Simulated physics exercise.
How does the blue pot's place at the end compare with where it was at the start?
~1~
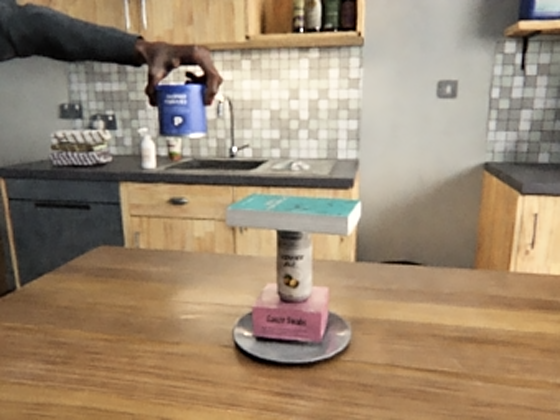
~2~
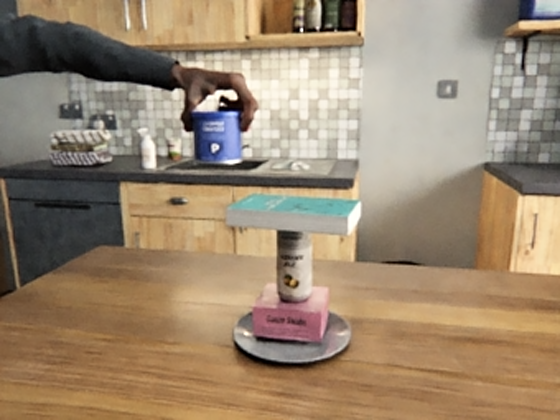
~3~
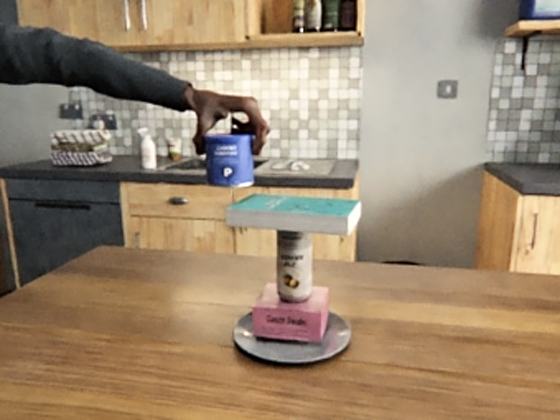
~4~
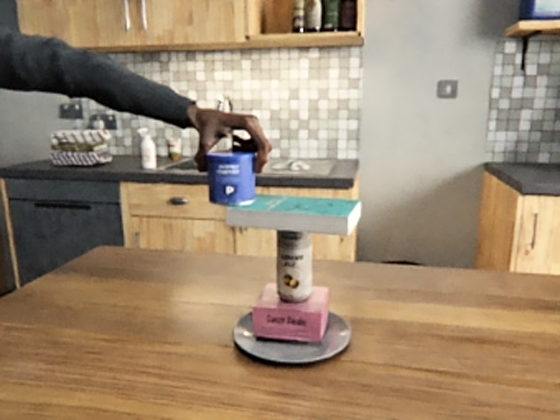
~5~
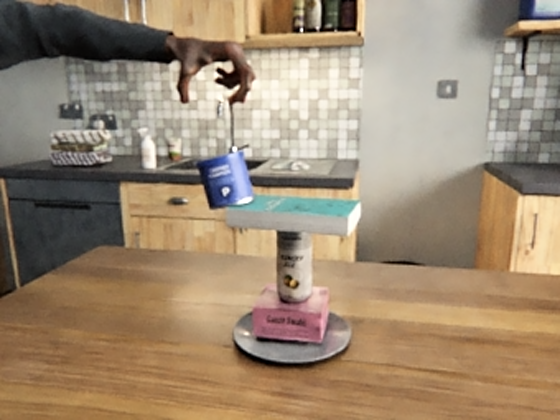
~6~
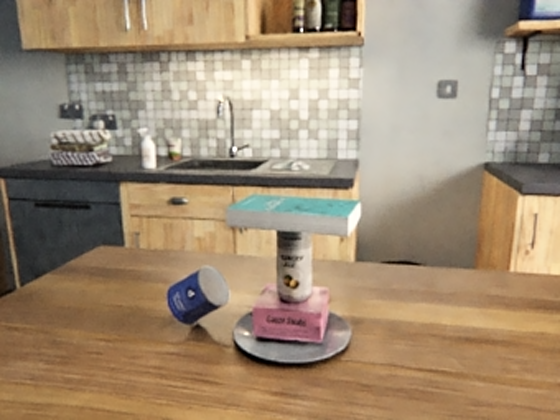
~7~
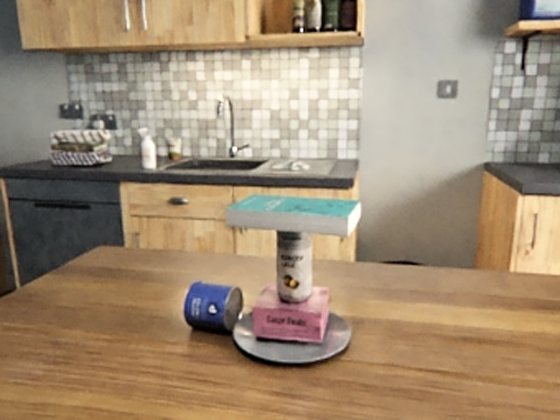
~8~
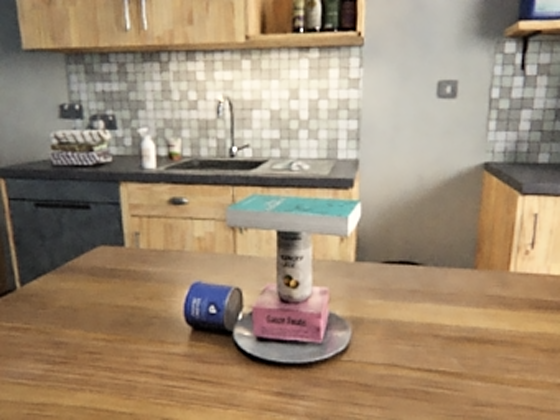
At the start the blue pot was held in a hand in the air, up and to the left of the pile. At the end it lay on its side on the wooden table, just left of the grey plate.
